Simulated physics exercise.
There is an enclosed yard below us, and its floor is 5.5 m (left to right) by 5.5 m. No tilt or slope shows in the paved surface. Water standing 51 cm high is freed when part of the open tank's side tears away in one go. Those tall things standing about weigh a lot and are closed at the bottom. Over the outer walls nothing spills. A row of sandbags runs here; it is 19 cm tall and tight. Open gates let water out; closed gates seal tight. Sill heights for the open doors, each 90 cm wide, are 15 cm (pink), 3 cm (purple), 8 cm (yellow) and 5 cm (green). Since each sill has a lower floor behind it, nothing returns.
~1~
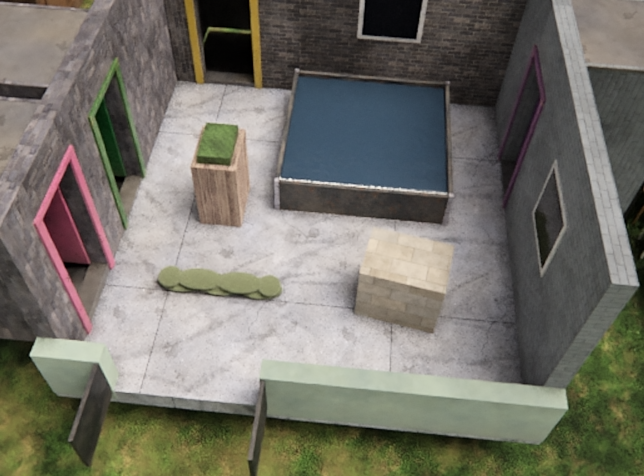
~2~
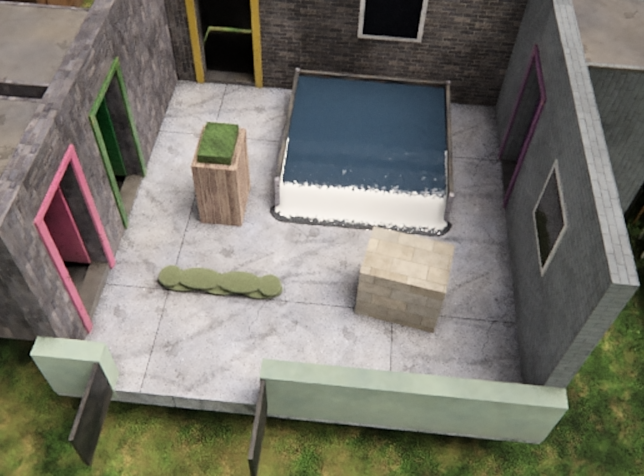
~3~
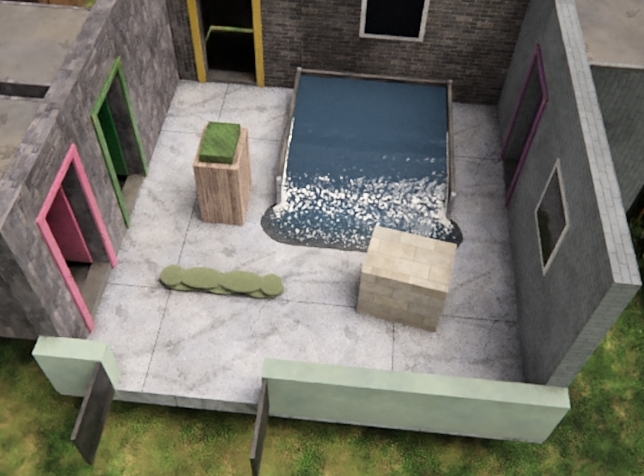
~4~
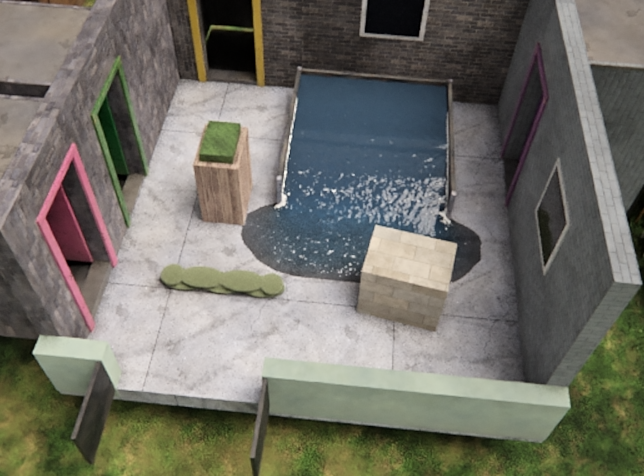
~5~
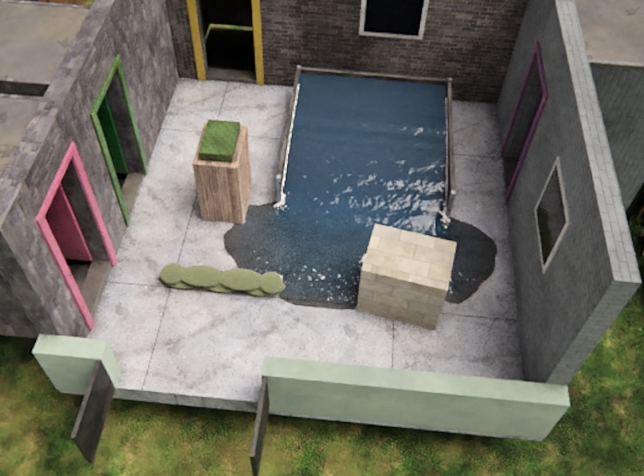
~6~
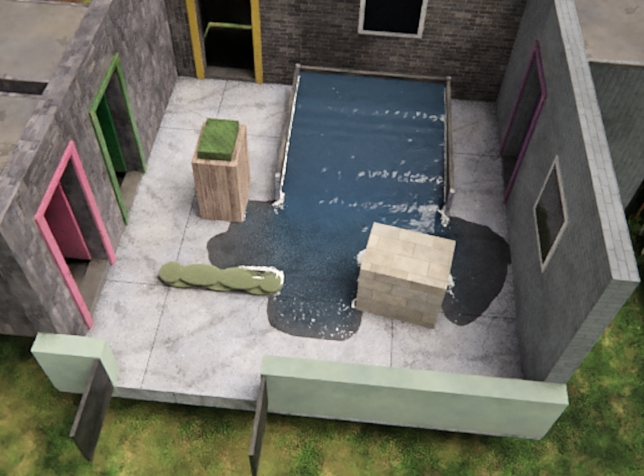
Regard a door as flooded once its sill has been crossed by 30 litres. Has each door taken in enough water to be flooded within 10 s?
At the pink door the total will be lower than the limit; at the purple door the total will be higher than the limit; at the yellow door the total will be lower than the limit; at the green door the total will be higher than the limit.
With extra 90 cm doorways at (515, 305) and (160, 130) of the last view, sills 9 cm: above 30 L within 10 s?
More, less.
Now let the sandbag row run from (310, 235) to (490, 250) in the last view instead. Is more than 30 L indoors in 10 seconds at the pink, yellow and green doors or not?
With that change: Pink stays within, yellow stays within, green stays within.
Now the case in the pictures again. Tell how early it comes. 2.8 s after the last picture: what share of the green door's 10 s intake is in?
Estimate: Around 15 per cent.
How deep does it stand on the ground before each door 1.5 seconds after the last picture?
In cm: Pink 5, purple 1, yellow 0, green 3.
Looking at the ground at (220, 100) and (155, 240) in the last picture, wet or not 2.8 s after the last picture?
Untouched, soaked.
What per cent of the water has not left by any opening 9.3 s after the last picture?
I'd put it at some 70 percent still there.
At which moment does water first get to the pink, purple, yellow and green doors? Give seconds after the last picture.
Arrival times: Pink 1.3 seconds, purple 1.6 seconds, yellow 3.8 seconds, green 1.5 seconds.
Then, 0.7 s after the last picture water covers 35 % of the floor and is deepest (37 cm) near (377, 261); pink door not reached, purple door not reached, yellow door not reached, green door not reached.
Then, 1.5 s after the last picture water covers 50 % of the floor and is deepest (34 cm) near (298, 372); pink door 5 cm at the sill, 0 L in, purple door not reached, yellow door not reached, green door 3 cm at the sill, 0 L in.
Then, 2.8 s after the last picture water covers 75 % of the floor and is deepest (30 cm) near (429, 333); pink door 8 cm at the sill, 0 L in, purple door 4 cm at the sill, 0 L in, yellow door not reached, green door 12 cm at the sill, 9 L in.
Then, 5.3 s after the last picture water covers 90 % of the floor and is deepest (19 cm) near (461, 134); pink door 8 cm at the sill, 0 L in, purple door 5 cm at the sill, 9 L in, yellow door 7 cm at the sill, 0 L in, green door 8 cm at the sill, 52 L in.
Then, 9.3 s after the last picture water covers 95 % of the floor and is deepest (12 cm) near (177, 81); pink door 5 cm at the sill, 0 L in, purple door 9 cm at the sill, 99 L in, yellow door 10 cm at the sill, 5 L in, green door 8 cm at the sill, 70 L in.
